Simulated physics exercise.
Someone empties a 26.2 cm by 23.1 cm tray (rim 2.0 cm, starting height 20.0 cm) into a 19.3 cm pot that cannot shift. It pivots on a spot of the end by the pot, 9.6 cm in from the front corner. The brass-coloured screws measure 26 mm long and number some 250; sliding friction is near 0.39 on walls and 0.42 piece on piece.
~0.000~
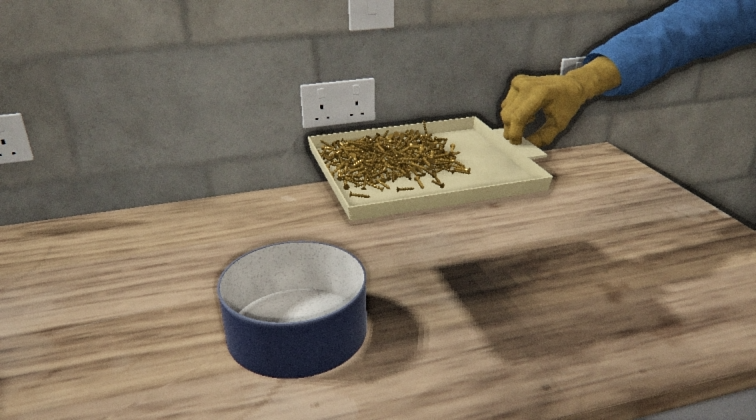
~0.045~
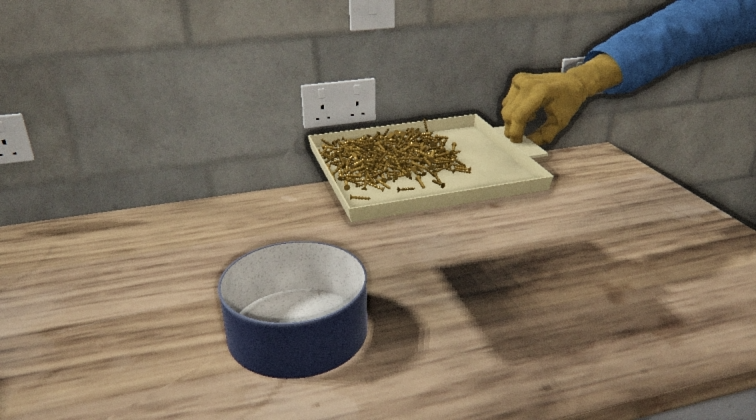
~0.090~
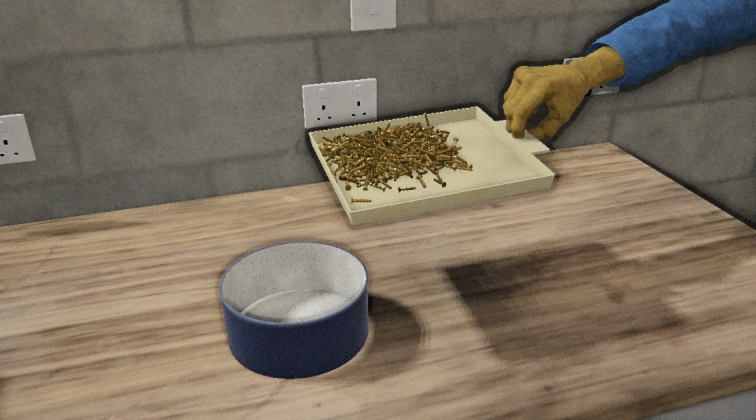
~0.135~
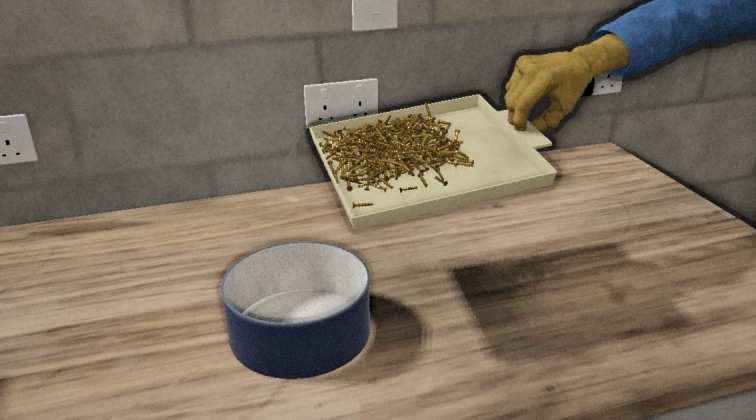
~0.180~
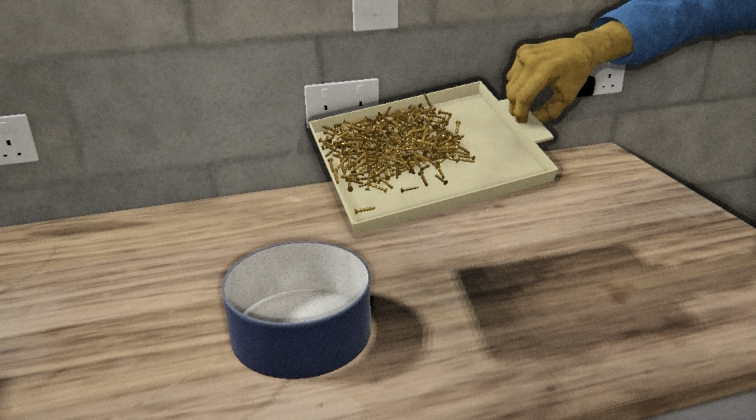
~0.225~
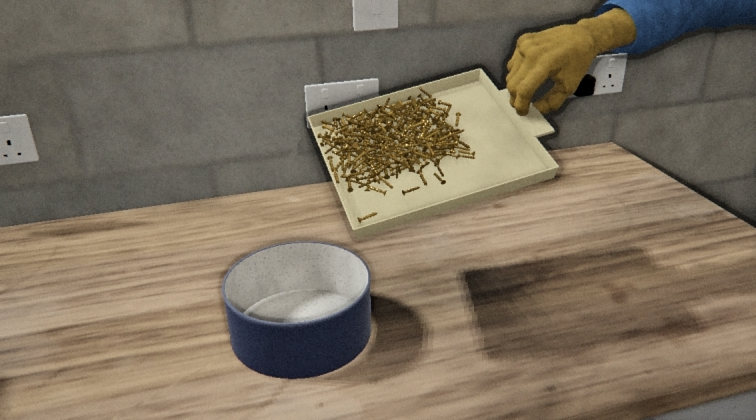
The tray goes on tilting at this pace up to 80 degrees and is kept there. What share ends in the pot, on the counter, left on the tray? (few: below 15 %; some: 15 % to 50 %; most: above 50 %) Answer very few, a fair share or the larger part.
Pot a fair share, counter the larger part, tray very few.
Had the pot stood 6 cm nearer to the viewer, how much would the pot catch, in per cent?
In that case some 55 per cent.
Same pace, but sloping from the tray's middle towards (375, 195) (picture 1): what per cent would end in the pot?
About 65 per cent.
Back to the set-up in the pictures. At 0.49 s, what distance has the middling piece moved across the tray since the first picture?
Roughly 6 cm.
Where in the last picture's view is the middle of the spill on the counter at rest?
At about (394, 375).
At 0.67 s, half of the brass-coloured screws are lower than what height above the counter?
Some 16 cm.
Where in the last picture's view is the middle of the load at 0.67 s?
Near (376, 232).
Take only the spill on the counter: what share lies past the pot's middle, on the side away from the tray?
Roughly 10 per cent.
Then, at 0.49 s, tilt 49 degrees; the tray holds 100 %, the pot 0 %.
Then, at 0.67 s, tilt 70 degrees; the tray holds 75 %, the pot 0 %.
After 0.97 s, tilt 80 degrees; the tray holds 15 %, the pot 20 %.
By 2.2 s all is still; pot 25 %, counter 70 %, tray 5 %.
